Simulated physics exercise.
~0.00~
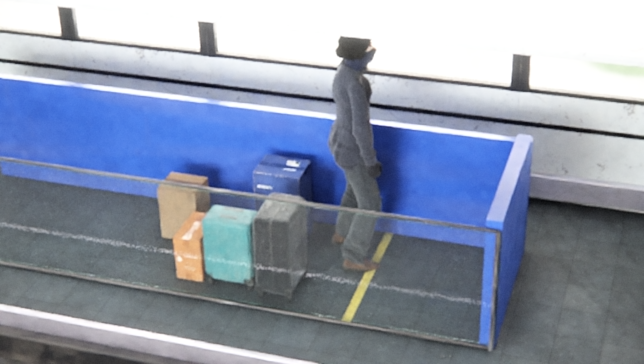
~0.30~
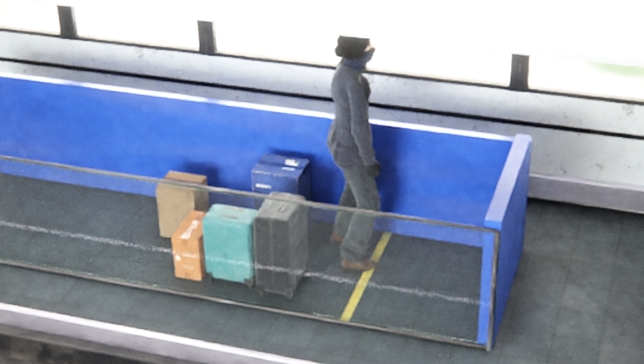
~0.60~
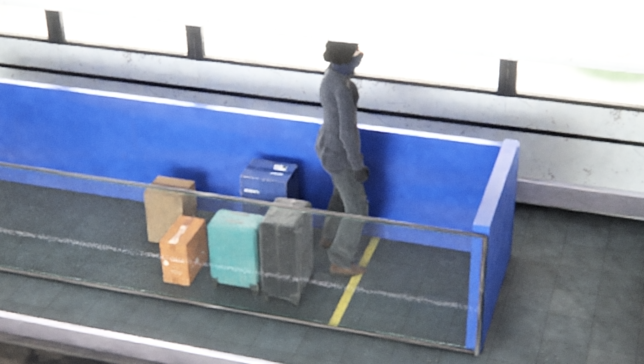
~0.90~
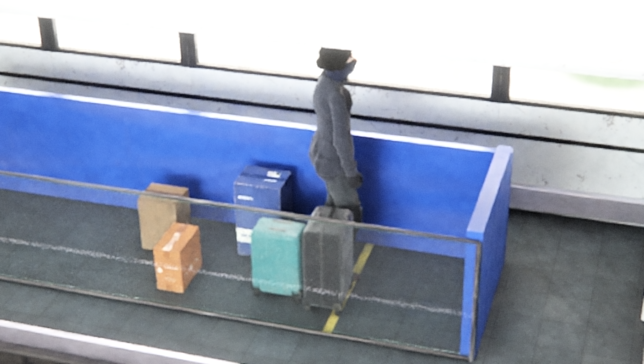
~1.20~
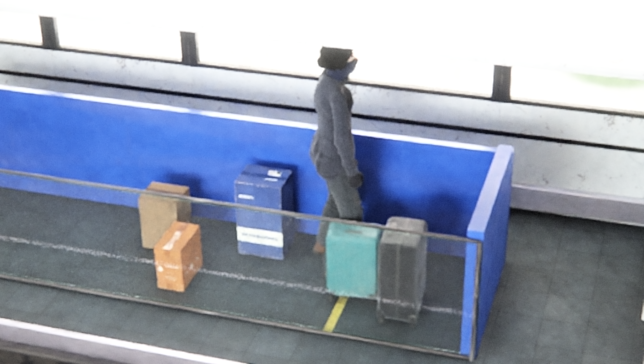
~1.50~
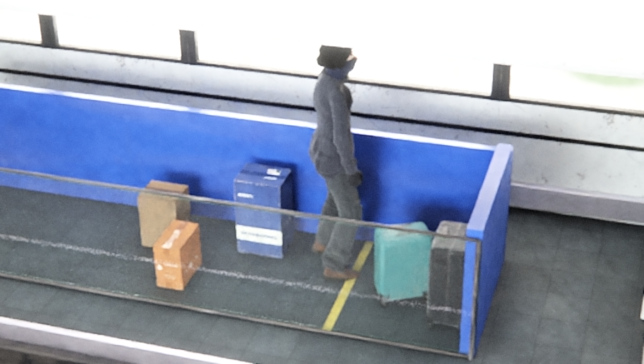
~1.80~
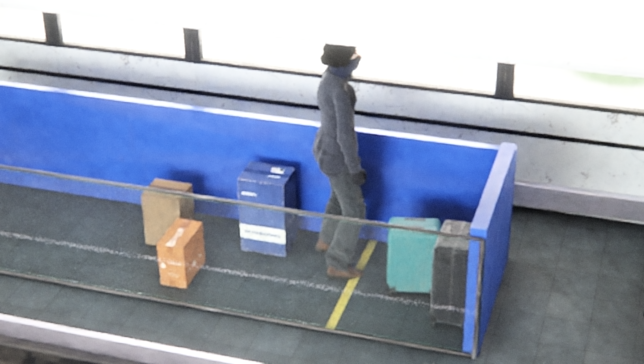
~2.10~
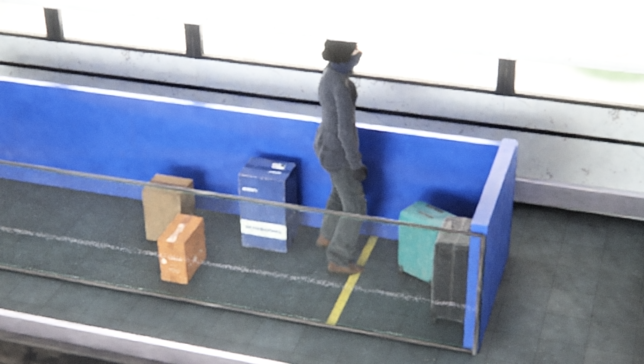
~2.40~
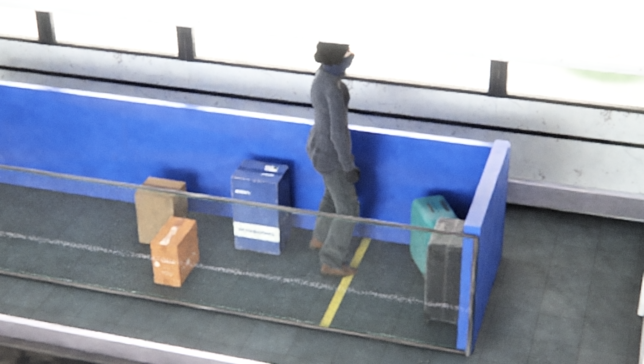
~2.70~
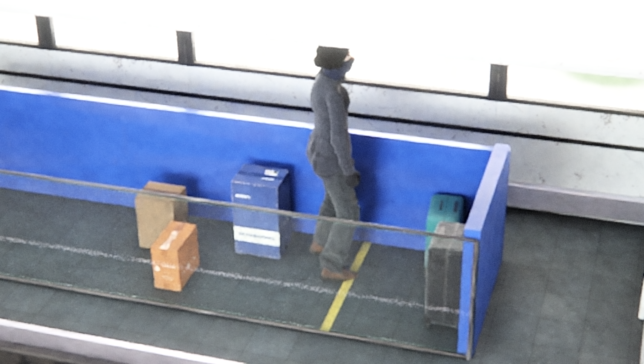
Passenger standing in a shuttle bay as teal and black cases roll right past a yellow line, stopping by the end wall.
